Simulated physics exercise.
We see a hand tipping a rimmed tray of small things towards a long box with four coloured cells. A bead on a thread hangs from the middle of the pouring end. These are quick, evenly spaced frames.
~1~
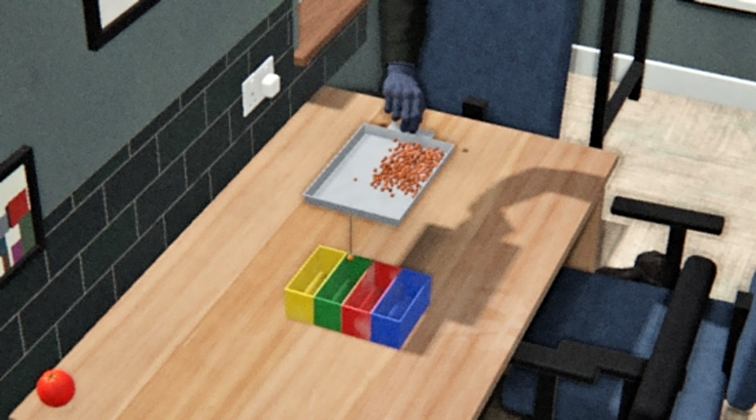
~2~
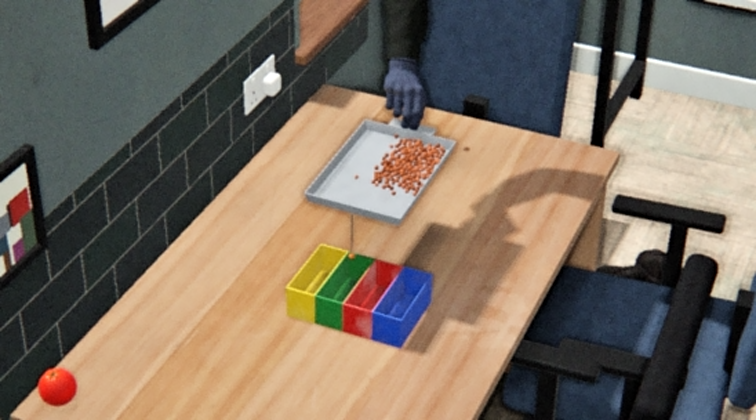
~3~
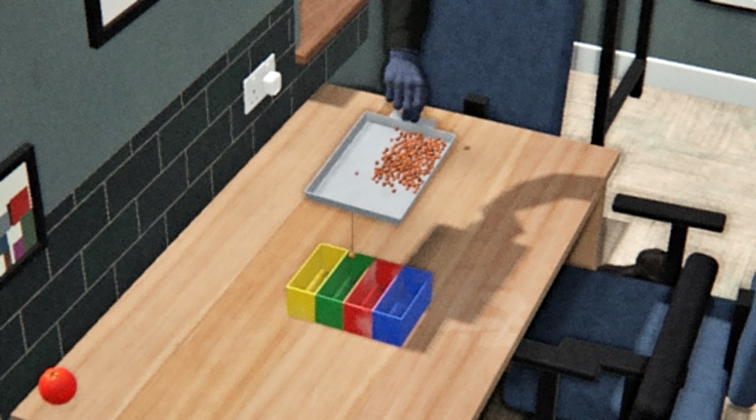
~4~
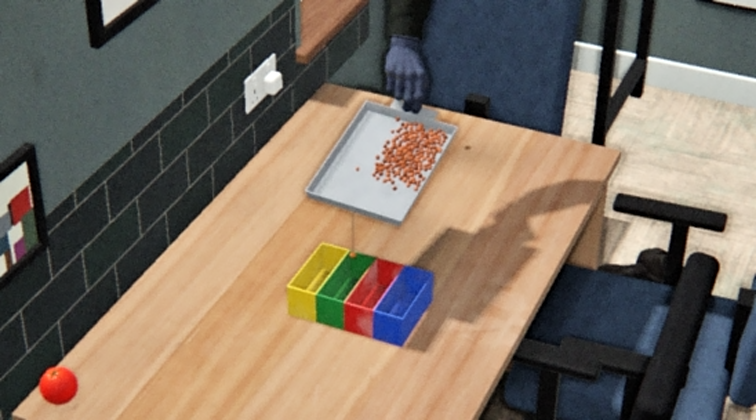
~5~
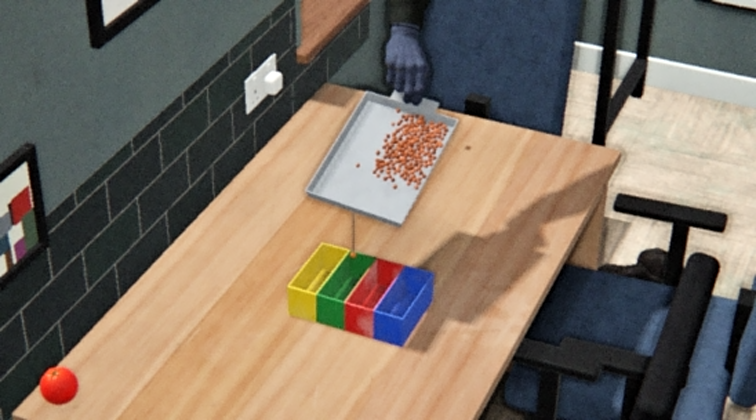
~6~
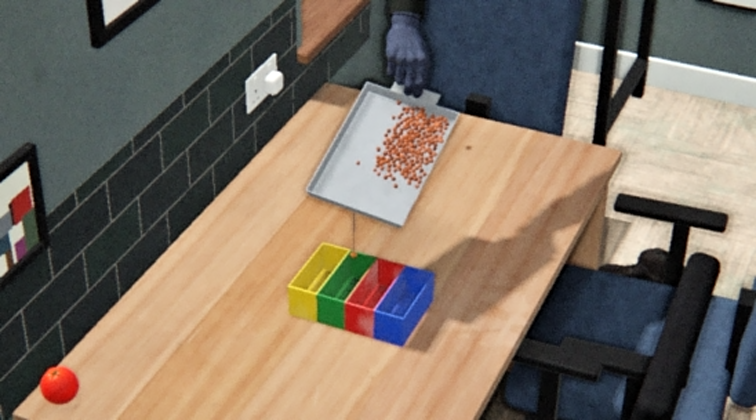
A gloved hand at the back of a wooden table gradually raised the far end of a gray tray of small reddish-brown pieces, tilting it towards a box with yellow, green, red and blue cells.
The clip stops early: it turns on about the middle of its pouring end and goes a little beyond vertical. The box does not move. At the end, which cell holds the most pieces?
The red cell gets the most.
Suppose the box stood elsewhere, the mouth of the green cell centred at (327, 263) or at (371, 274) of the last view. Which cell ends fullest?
At the first place that blue cell, at the second the red cell.
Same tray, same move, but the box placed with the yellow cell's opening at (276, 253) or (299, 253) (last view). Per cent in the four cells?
Near 20 % and 70 %.
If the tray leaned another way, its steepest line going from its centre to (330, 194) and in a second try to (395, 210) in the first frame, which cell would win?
At the first place yellow, at the second the red cell.
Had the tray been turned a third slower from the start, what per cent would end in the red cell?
Some 60 per cent.
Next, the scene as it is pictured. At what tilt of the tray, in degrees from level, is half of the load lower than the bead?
Near 100 degrees.
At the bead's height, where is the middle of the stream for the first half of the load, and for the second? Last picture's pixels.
The first part at (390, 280); the rest at (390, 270).
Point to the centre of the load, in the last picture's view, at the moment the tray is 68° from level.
Roughly at (389, 215).
Soon after the last picture, tray tipped steeply; most on the tray; a stray few in the red cell; a stray few in the blue cell; a small part falling or outside the box.
A little later, tray tipped past a quarter turn; about a quarter on the tray; about a quarter in the red cell; about a quarter in the blue cell; a small part in the green cell; about a quarter falling or outside the box.
Later still, tray tipped past a quarter turn; about half in the red cell; about a third in the blue cell; a small part in the green cell; a stray few falling or outside the box.
At rest, tray tipped past a quarter turn; about half in the red cell; about a third in the blue cell; a small part in the green cell; none in the yellow cell; a stray few outside the box.
